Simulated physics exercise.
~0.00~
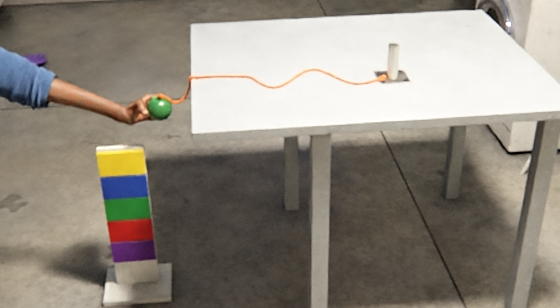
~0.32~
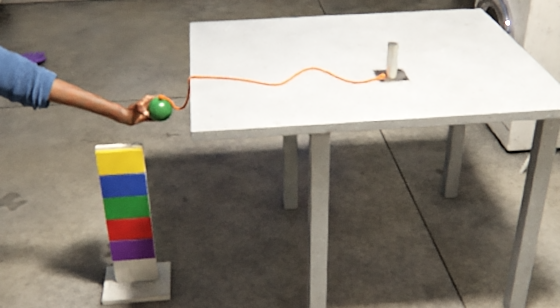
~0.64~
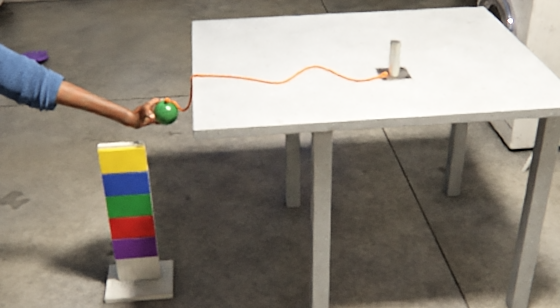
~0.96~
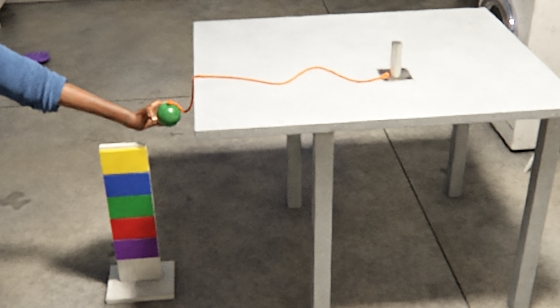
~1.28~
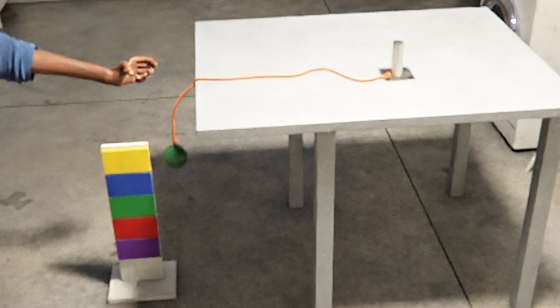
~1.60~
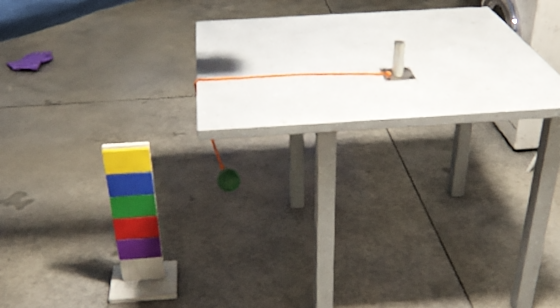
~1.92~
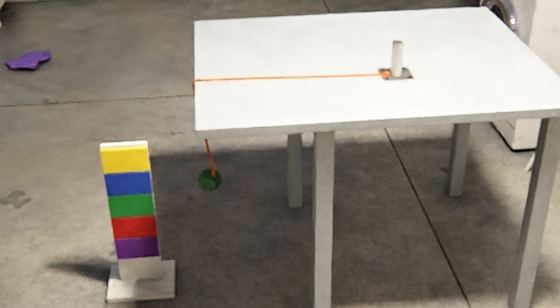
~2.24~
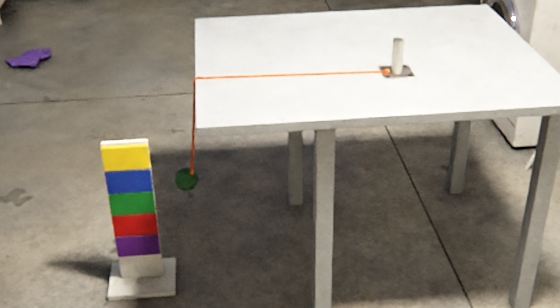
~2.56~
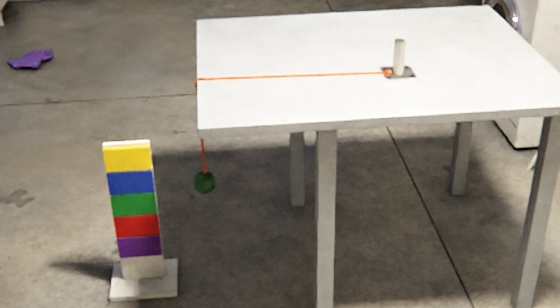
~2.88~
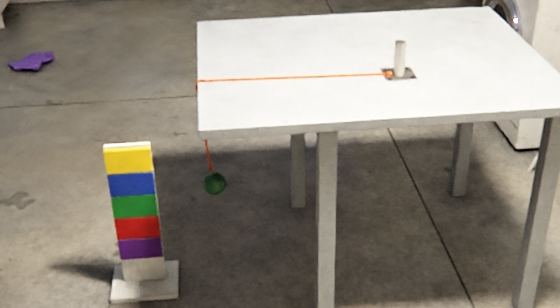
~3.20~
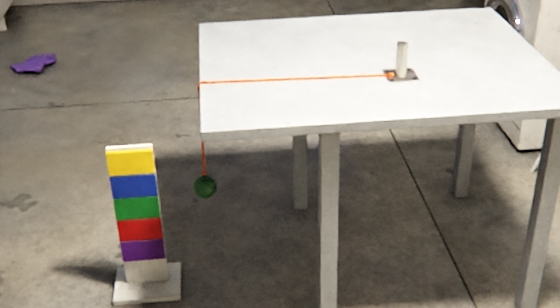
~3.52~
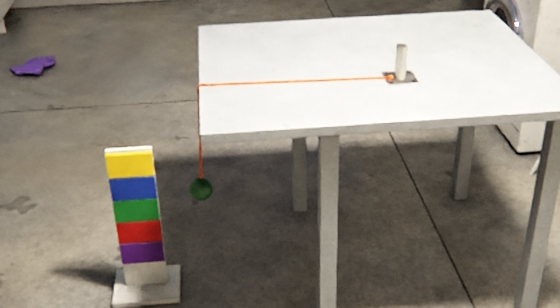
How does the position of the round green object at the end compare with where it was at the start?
At the start it is held by a hand beside the table's left edge, above the colour scale. By the end it hangs lower and a little further right, on the orange cord below the table edge.
At a white table, a hand releases a round green object on orange cord, which drops, swings and hangs level with blue.
